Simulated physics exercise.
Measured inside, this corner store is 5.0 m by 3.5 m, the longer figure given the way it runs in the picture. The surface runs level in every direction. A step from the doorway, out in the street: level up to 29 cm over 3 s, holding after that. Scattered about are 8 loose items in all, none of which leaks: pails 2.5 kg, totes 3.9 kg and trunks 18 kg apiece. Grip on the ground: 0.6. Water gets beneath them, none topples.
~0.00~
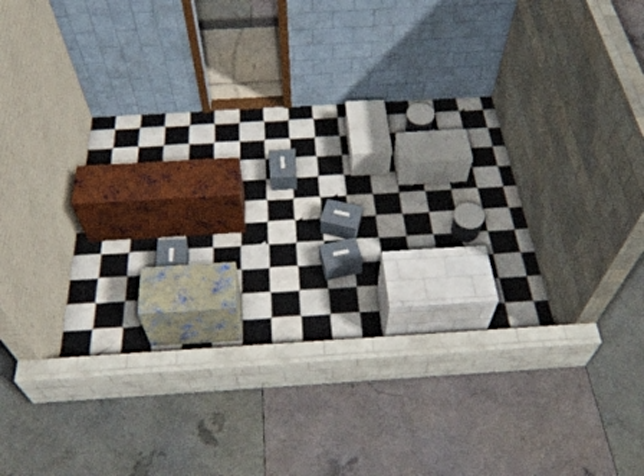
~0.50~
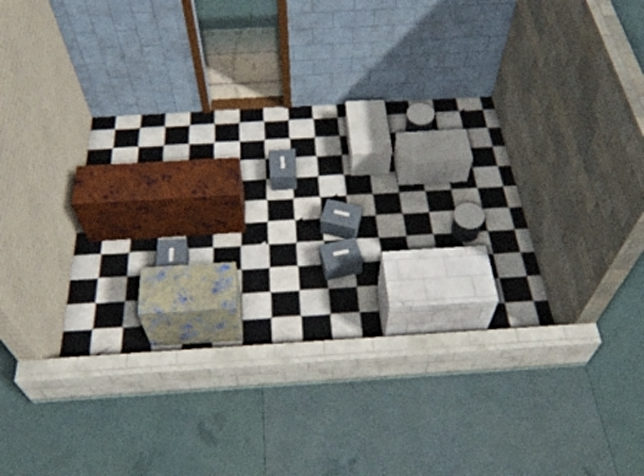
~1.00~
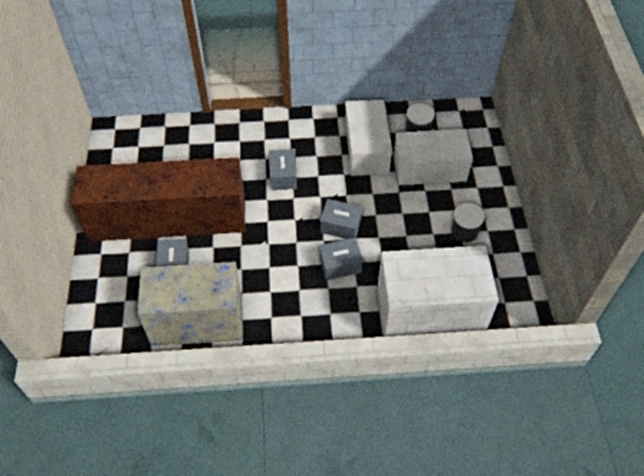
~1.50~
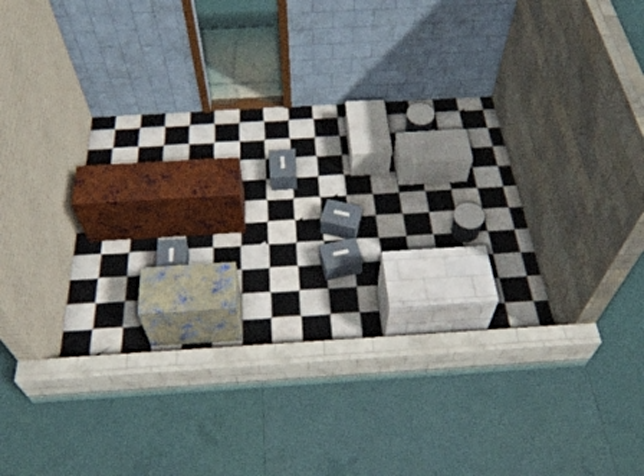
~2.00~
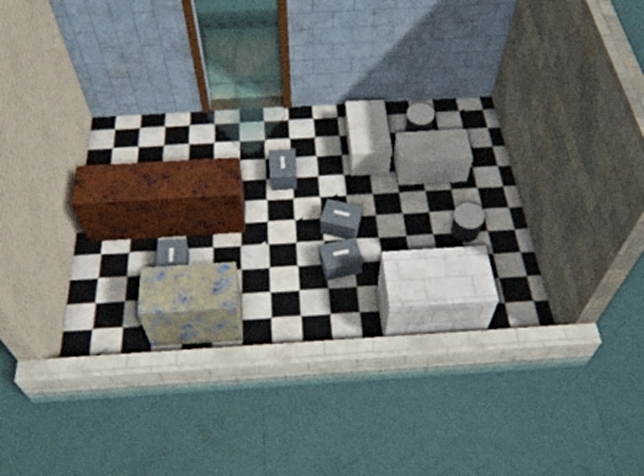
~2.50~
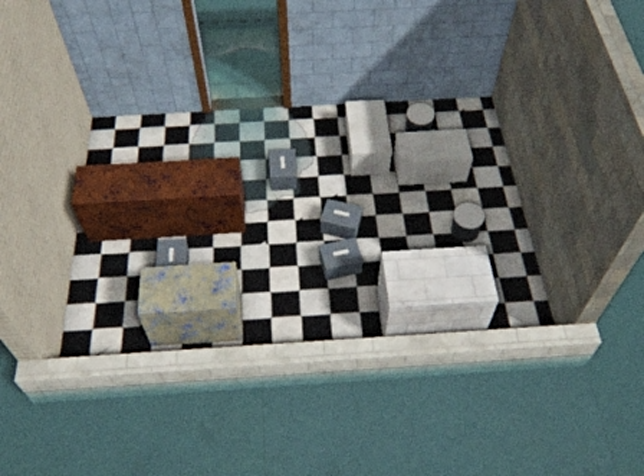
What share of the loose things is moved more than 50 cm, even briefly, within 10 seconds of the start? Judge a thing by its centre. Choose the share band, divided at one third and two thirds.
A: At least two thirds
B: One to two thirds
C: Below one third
The answer is B.
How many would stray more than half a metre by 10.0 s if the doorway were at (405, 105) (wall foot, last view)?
Then 8.
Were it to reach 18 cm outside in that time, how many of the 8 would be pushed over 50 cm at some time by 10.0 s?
Then it comes to 4.
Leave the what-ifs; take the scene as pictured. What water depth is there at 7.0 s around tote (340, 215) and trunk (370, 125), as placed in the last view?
I'd estimate 4 cm for the first and 2 cm for the second.
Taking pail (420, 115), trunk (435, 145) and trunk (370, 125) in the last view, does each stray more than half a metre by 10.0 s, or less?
Order as asked - a smaller shift, a smaller shift, a smaller shift.
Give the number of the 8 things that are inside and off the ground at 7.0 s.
It comes to 4.
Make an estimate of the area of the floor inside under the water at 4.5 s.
Somewhere around 9.0 m2, roughly.
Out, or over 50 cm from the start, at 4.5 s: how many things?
By my tally, 3.
After 3.5 s 1 of 8 are over 50 cm from their spots; 0 afloat.
After 4.5 s 3 of 8 are over 50 cm from their spots; 2 afloat.
After 7.0 s 3 of 8 are over 50 cm from their spots; 4 afloat.
After 10.0 s 3 of 8 are over 50 cm from their spots, and 4 have been at some point; 8 afloat.
